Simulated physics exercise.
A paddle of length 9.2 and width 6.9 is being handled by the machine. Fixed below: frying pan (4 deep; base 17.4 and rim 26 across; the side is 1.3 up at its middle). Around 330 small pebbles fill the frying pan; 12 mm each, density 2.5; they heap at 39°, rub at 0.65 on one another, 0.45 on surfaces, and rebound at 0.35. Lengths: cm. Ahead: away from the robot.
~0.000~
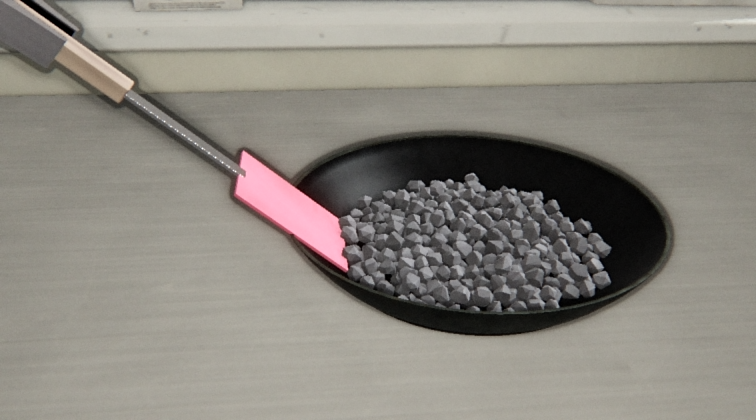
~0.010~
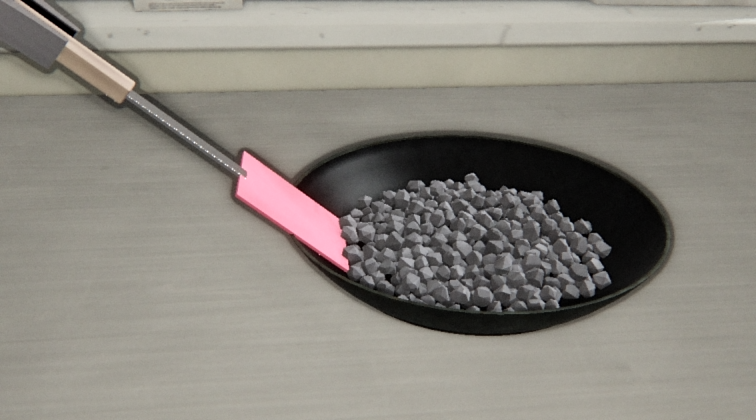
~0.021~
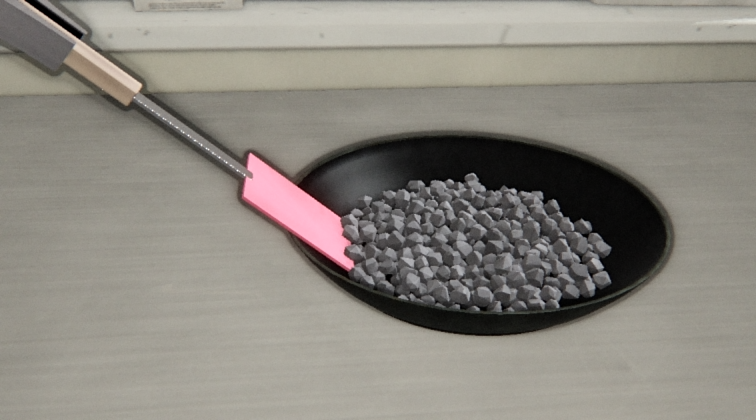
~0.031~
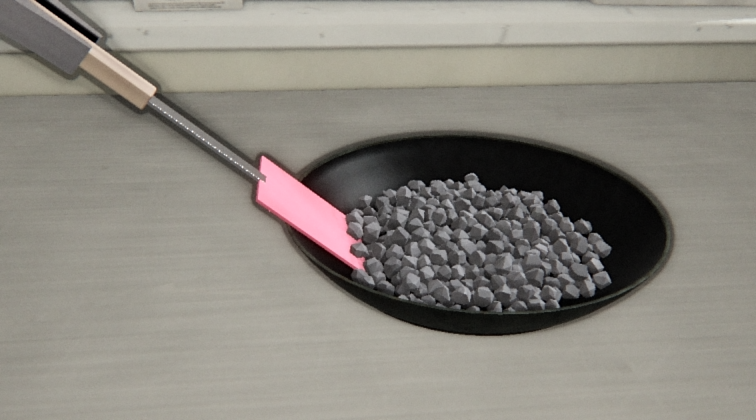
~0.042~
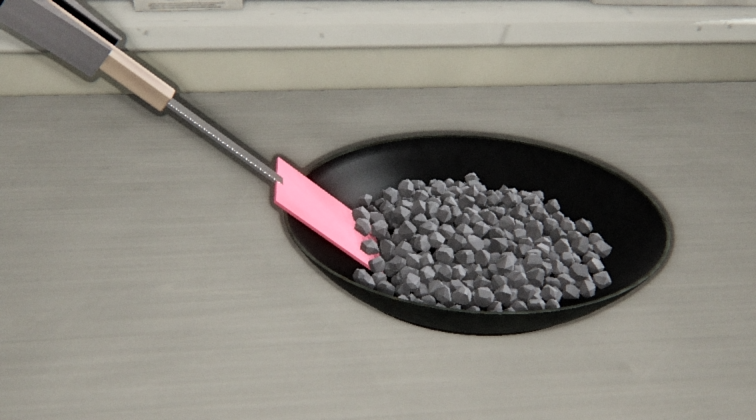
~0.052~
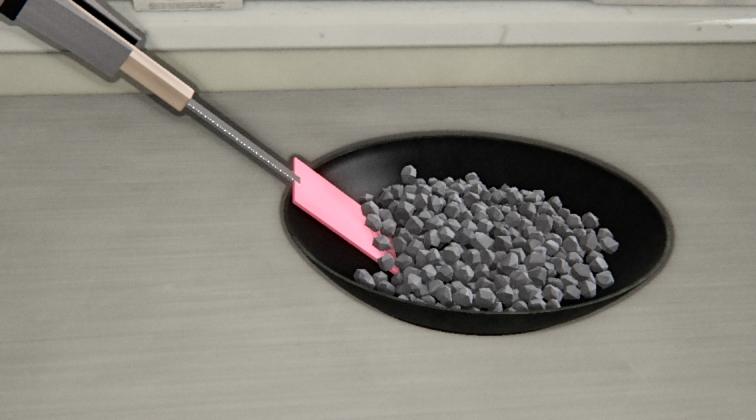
A pink paddle on a dark rod, held by a machine arm reaching in from the upper left, rests at first against the left edge of a heap of small grey pebbles, then slides slowly right and slightly down into them. The pebbles fill a black frying pan on a grey surface before a pale ledge, seen from above at an angle. Those nearest the blade shift and bunch up while the rest barely move, and the camera stays still.
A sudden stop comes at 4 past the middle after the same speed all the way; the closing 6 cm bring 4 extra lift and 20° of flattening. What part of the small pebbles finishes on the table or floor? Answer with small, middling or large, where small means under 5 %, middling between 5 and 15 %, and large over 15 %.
It is middling.
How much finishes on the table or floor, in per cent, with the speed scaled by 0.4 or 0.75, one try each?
Some 0 per cent, then some 0 per cent, on the table or floor.
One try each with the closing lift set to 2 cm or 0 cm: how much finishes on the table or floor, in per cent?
Try one gives about 0 in a hundred, try two about 0 in a hundred.
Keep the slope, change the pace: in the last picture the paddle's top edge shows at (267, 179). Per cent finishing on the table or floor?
About 0 percent.
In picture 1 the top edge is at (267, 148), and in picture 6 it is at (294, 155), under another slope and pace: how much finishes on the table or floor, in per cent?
My guess would be close to 0 per cent.
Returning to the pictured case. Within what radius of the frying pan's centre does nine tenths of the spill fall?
It comes out at close to 35 centimetres.
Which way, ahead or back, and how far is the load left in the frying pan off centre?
The balance point is about 4.0 cm ahead.
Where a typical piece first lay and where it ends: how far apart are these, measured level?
I'd guess close to 4 centimetres.
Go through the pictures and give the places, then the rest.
Paddle top edge at (239, 172), sloping 41°; upper third of the load around (464, 228), from x 345 to 600, top at y 180; 331 in the frying pan, in the first picture.
Paddle top edge at (240, 172), sloping 41°; upper third of the load around (464, 228), from x 345 to 600, top at y 180, in the second picture.
Paddle top edge at (246, 174), sloping 41°; upper third of the load around (462, 228), from x 350 to 600, top at y 180, in the third picture.
Paddle top edge at (259, 177), sloping 41°; upper third of the load around (453, 227), from x 355 to 600, top at y 180, in the fourth picture.
Paddle top edge at (276, 179), sloping 41°; upper third of the load around (454, 224), from x 355 to 600, top at y 180, in the fifth picture.
Paddle top edge at (294, 179), sloping 41°; upper third of the load around (463, 221), from x 360 to 610, top at y 175; 331 in the frying pan, in the sixth picture.
By 0.08 s, sloping 40°, highest piece 6 above the table; 331 in the frying pan.
By 0.10 s, sloping 33°, highest piece 8 above the table; 331 in the frying pan.
By 0.32 s, sloping 21°, highest piece 5 above the table; 304 in the frying pan, 24 on the table or floor, 3 on the blade or in flight.
By 1.37 s, sloping 21°, highest piece 5 above the table; 304 in the frying pan, 27 on the table or floor.
Final count, 304 in the frying pan, 27 on the table or floor. That is 8 % on the table or floor.
